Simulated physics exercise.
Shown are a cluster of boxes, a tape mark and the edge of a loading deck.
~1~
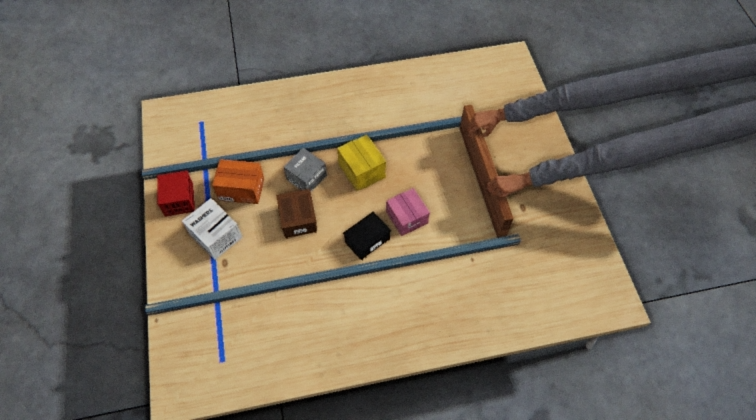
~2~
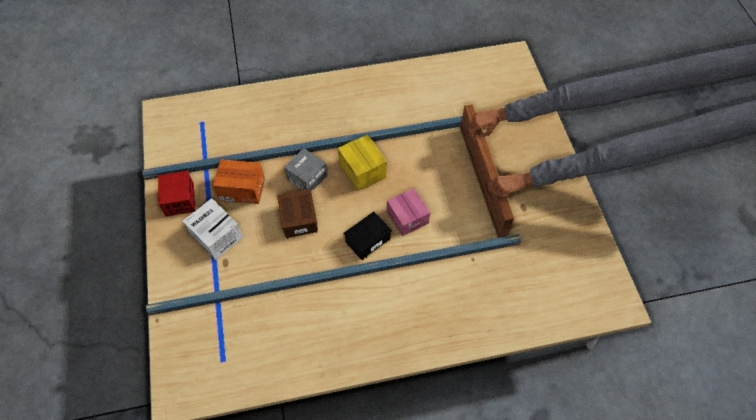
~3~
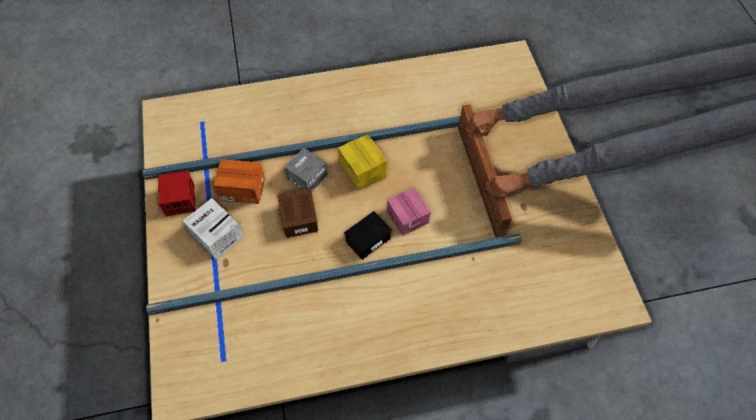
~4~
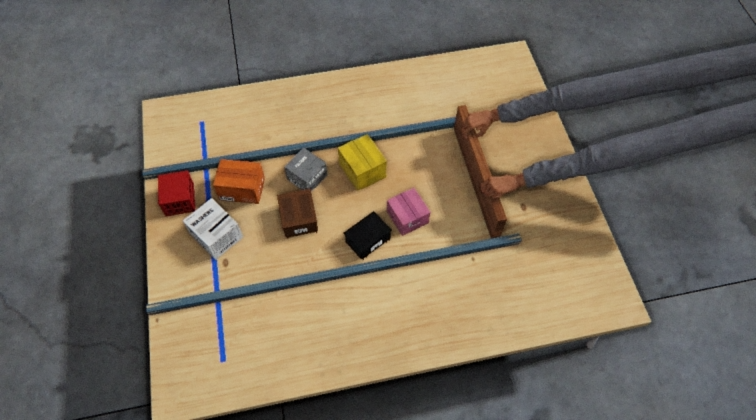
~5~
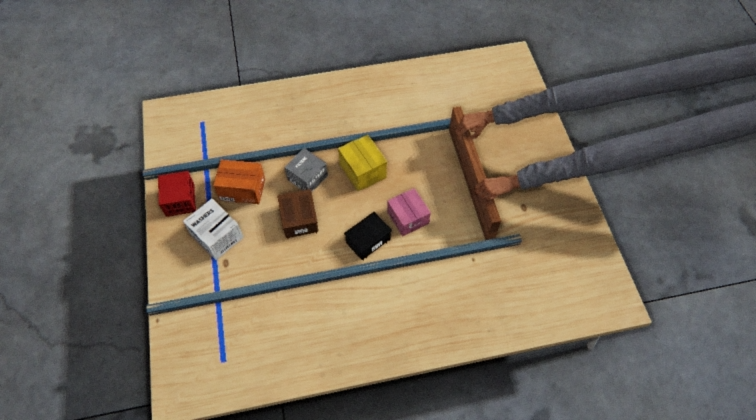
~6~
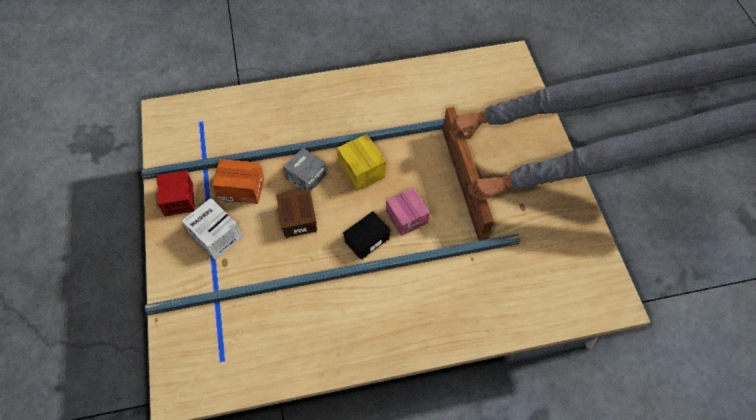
On a wooden deck with a blue tape line, eight colourful boxes sat still between two rails while a pair of hands slid a wooden plank slightly left, without touching any of them.
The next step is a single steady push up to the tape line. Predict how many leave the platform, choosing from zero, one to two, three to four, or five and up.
Lost: Three or four.
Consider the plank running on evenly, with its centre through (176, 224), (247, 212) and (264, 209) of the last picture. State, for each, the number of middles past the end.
6, 1 and 1.
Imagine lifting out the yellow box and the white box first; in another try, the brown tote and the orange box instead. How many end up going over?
Falls come to 1 the first time and 1 the other time.
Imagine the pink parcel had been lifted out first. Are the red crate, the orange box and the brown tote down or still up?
Red crate drops; orange box drops; brown tote stays put.
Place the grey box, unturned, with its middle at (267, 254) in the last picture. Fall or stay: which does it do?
Result: It falls away.
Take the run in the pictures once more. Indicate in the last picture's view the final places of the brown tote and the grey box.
First: About (158, 235); second: About (154, 188).
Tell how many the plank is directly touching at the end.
That number would be 2.
A little later, none off yet; red crate at rest near (176, 193); white box at rest near (213, 229); orange box at rest near (239, 182).
Next, none off yet; red crate at rest near (176, 193); white box at rest near (213, 229); orange box shifted a little near (224, 181).
Later still, none off yet; red crate tilted well over near (126, 204); white box shifted about its own width near (170, 229); orange box shifted well along near (164, 188).
When it is over, the number that fall off is three or four; down, orange box, white box and red crate.
